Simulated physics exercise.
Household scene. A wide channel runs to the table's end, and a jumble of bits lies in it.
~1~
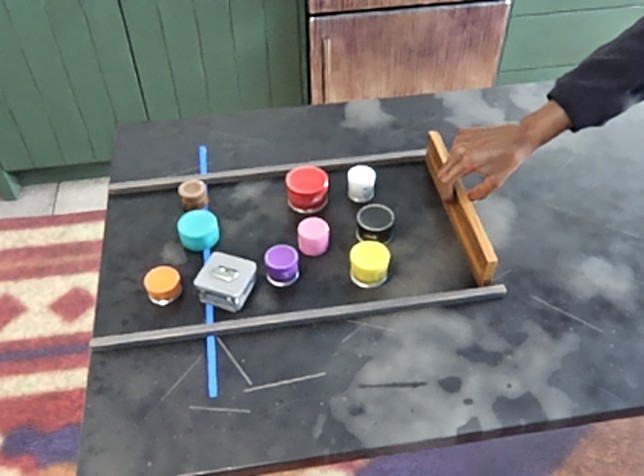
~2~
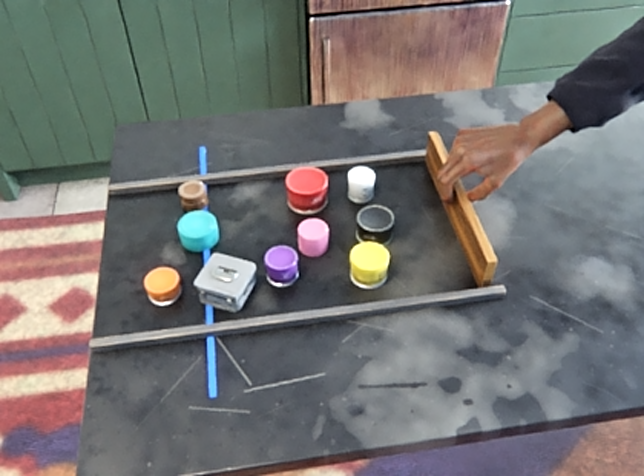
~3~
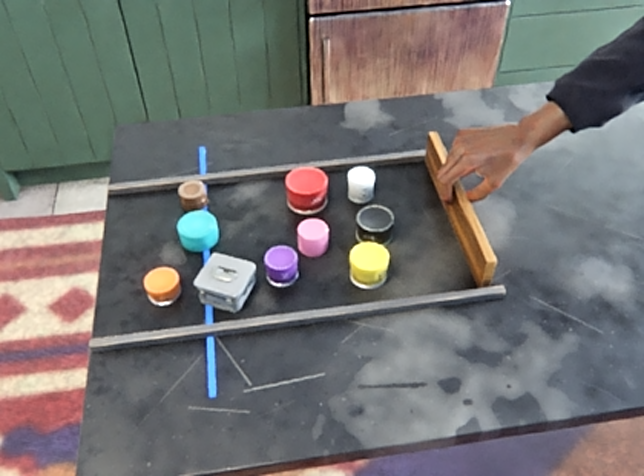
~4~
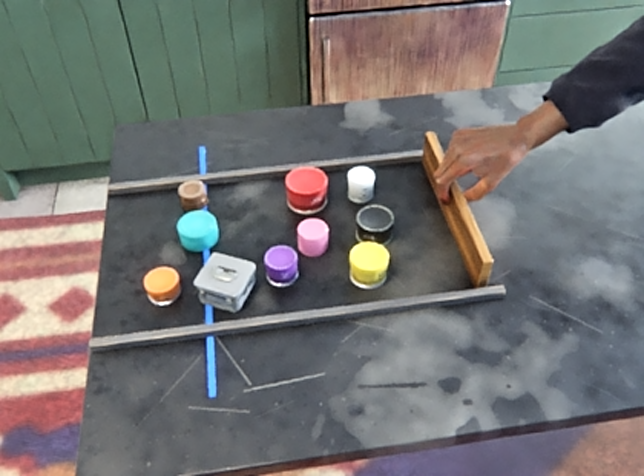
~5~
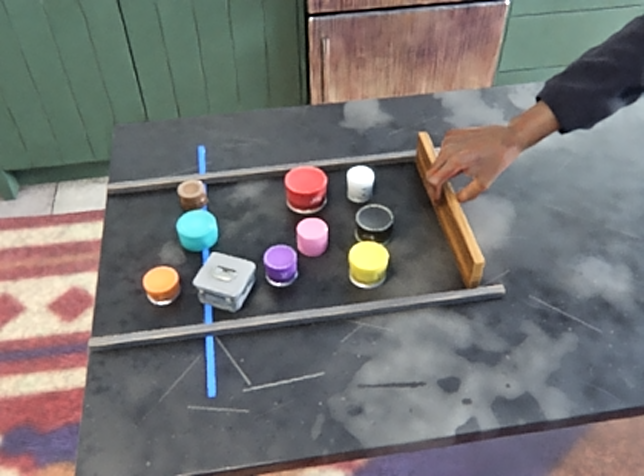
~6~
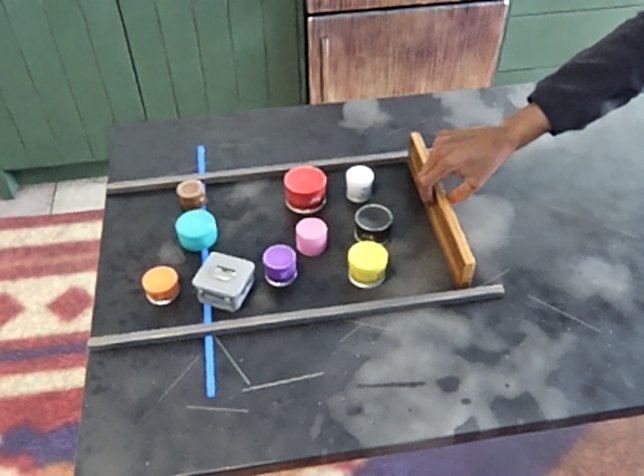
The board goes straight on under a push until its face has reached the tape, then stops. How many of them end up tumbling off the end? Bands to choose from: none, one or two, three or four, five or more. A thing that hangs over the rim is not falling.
Final answer: None.
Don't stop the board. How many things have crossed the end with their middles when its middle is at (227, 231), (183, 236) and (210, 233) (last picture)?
0, 1 and 0.
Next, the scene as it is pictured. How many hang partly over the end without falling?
The number would be 1.
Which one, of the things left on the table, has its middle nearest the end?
The orange pot is foremost.
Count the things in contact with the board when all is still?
Well, it touches 3.
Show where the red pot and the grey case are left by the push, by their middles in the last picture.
First: About (154, 209); second: About (141, 301).
Early on, none off yet; orange pot at rest near (162, 286); brown lid at rest near (192, 196); turquoise lid at rest near (197, 230).
Finally, the number that fall off is zero.
